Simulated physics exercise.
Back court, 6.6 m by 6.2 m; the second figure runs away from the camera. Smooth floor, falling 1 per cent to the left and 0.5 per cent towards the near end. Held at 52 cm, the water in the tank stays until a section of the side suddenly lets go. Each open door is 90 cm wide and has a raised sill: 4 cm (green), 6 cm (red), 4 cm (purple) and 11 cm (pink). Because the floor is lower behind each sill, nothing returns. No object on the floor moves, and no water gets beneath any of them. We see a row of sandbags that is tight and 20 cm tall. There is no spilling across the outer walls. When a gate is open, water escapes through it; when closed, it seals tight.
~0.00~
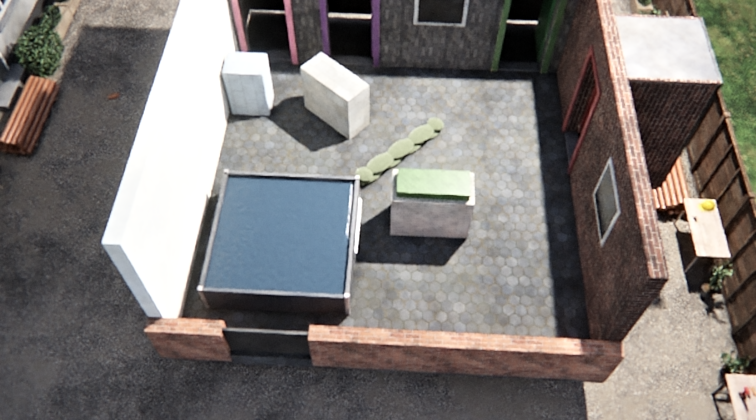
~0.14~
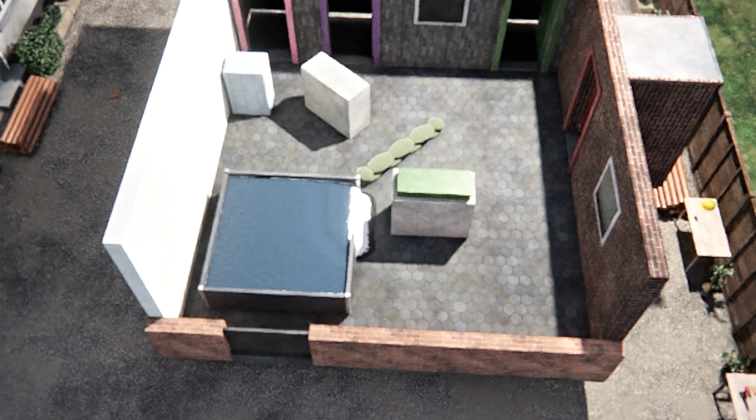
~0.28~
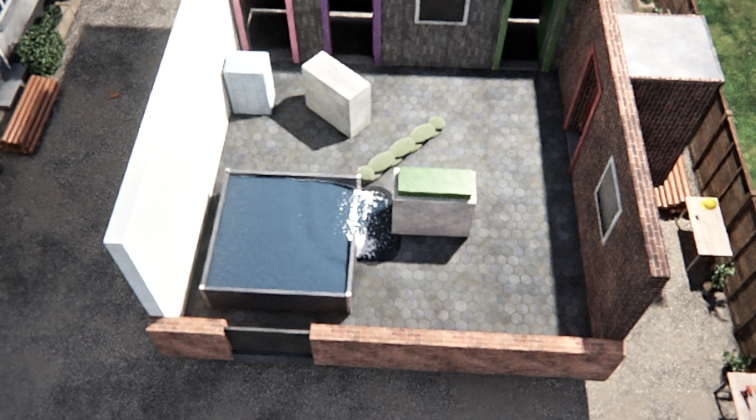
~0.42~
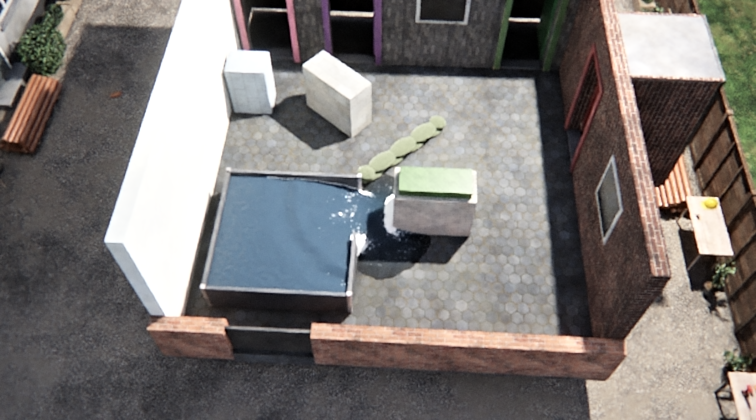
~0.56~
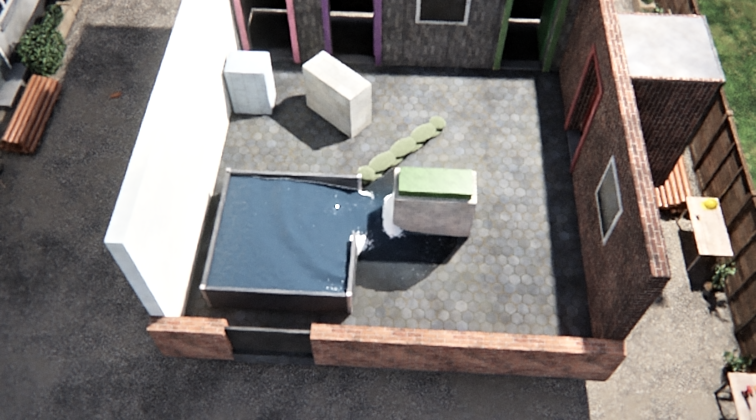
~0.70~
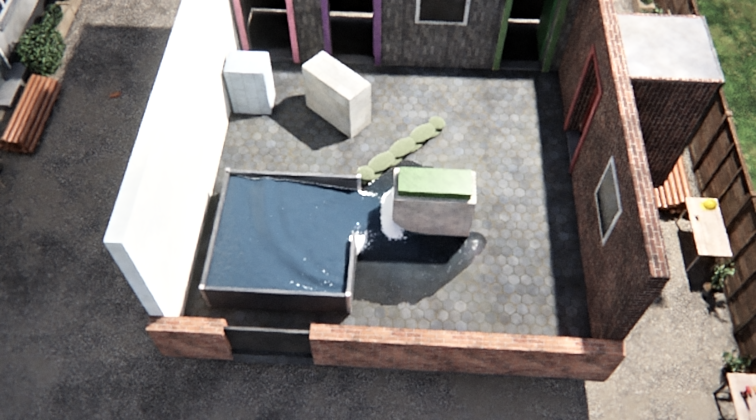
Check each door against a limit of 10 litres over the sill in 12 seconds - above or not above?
Check: Green door above; red door above; purple door not above; pink door not above.
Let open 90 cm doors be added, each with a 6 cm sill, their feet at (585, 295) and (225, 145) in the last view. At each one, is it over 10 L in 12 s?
So the first one exceeds it, while the second one doesn't reach it.
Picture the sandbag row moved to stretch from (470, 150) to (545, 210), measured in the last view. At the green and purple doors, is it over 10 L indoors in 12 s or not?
Well, the green one ends up more than allowed and the purple one ends up more than allowed.
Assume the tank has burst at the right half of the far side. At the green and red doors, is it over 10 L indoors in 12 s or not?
Green beyond, red short.
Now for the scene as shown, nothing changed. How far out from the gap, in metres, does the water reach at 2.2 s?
Roughly 4.6 metres out.
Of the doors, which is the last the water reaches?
The answer is the pink door.
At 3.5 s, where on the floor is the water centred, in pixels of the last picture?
(377, 237).
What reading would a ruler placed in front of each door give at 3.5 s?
Green 11 cm, red 15 cm, purple 0 cm, pink 0 cm.
After 1.4 s water covers 25 % of the floor and is deepest (42 cm) near (388, 222); green door not reached, red door not reached, purple door not reached, pink door not reached.
After 2.2 s water covers 40 % of the floor and is deepest (38 cm) near (388, 222); green door not reached, red door not reached, purple door not reached, pink door not reached.
After 3.5 s water covers 55 % of the floor and is deepest (24 cm) near (388, 222); green door 11 cm at the sill, 5 L in, red door 15 cm at the sill, 35 L in, purple door not reached, pink door not reached.
After 7.0 s water covers 75 % of the floor and is deepest (15 cm) near (378, 222); green door 8 cm at the sill, 76 L in, red door 8 cm at the sill, 80 L in, purple door 2 cm at the sill, 0 L in, pink door not reached.
After 12.0 s water covers 90 % of the floor and is deepest (11 cm) near (179, 337); green door 6 cm at the sill, 156 L in, red door 6 cm at the sill, 85 L in, purple door 2 cm at the sill, 0 L in, pink door 8 cm at the sill, 0 L in.
